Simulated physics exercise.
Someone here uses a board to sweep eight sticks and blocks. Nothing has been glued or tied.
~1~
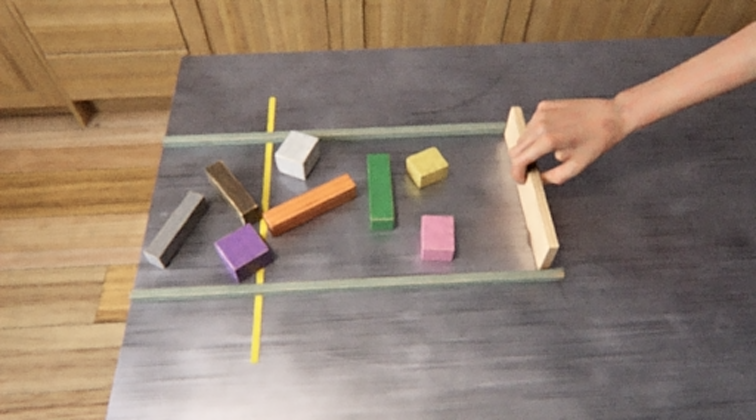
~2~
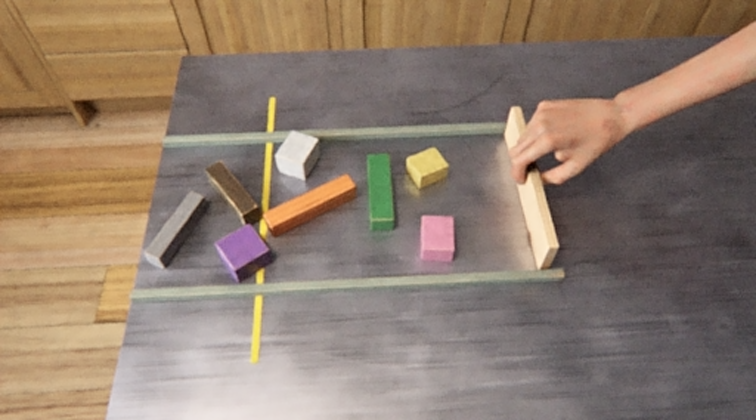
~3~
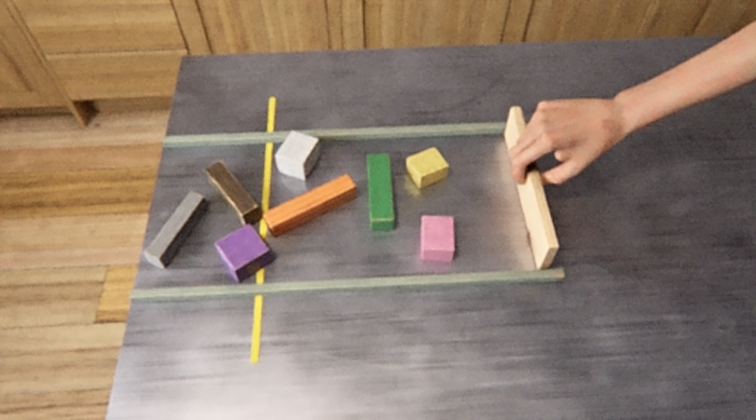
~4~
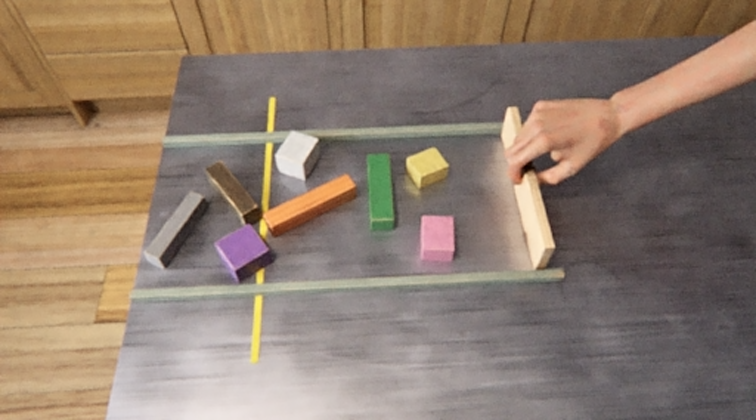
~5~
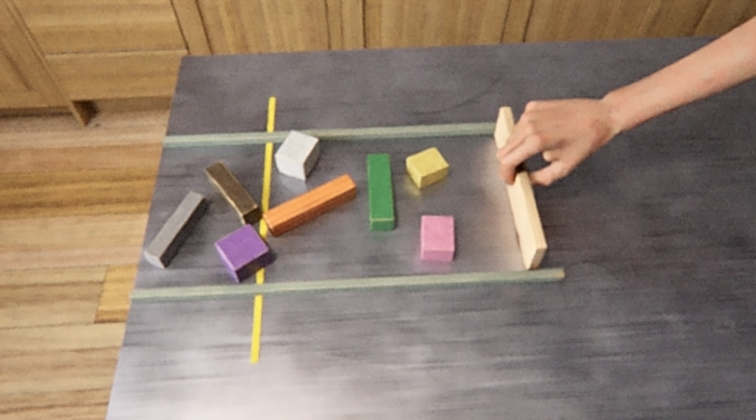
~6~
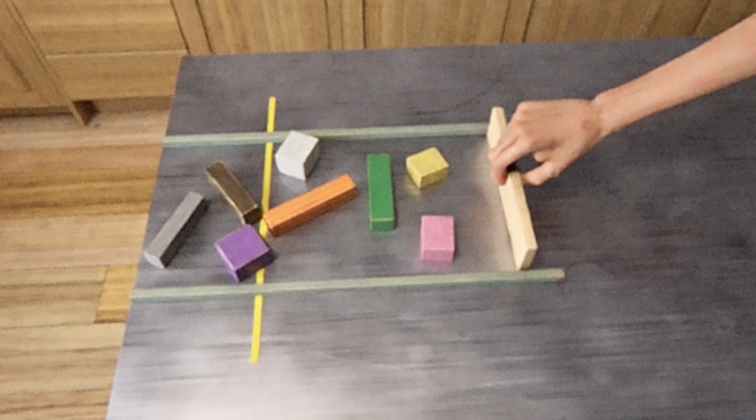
A hand held a wooden board upright at the right, then slid it slightly left between two pale strips, while the eight scattered coloured sticks and blocks stayed still on the dark tabletop.
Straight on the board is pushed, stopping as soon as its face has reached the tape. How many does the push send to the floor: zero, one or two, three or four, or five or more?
Seems none of them come crashing down.
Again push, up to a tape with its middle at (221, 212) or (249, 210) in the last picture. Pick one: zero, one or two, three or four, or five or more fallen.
One or two; zero.
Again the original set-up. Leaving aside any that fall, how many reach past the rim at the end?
Overhanging ones - 1.
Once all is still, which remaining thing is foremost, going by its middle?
Grey bar.
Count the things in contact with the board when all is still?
That comes to 3.
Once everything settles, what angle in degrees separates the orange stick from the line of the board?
It is near 55° out of line.
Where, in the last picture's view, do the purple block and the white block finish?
You'll find the purple block at roughly (207, 267) and the white block at roughly (218, 154).
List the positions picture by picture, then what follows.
The first frame shows grey bar (178, 229); black bar (233, 194); purple block (244, 253); board (529, 184); tape (265, 209).
The second frame shows black bar (233, 194); pink block (437, 238).
The third frame shows purple block (244, 253); green bar (380, 191).
The fourth frame shows grey bar (178, 229); yellow block (427, 168).
The fifth frame shows black bar (233, 194); board (518, 185).
The sixth frame shows grey bar (178, 229); black bar (233, 194); purple block (244, 253); board (510, 185); tape (265, 209).
A little later, none off yet; grey bar at rest near (178, 229); black bar at rest near (233, 194); purple block at rest near (244, 253).
When it is over, the number that fall off is zero.
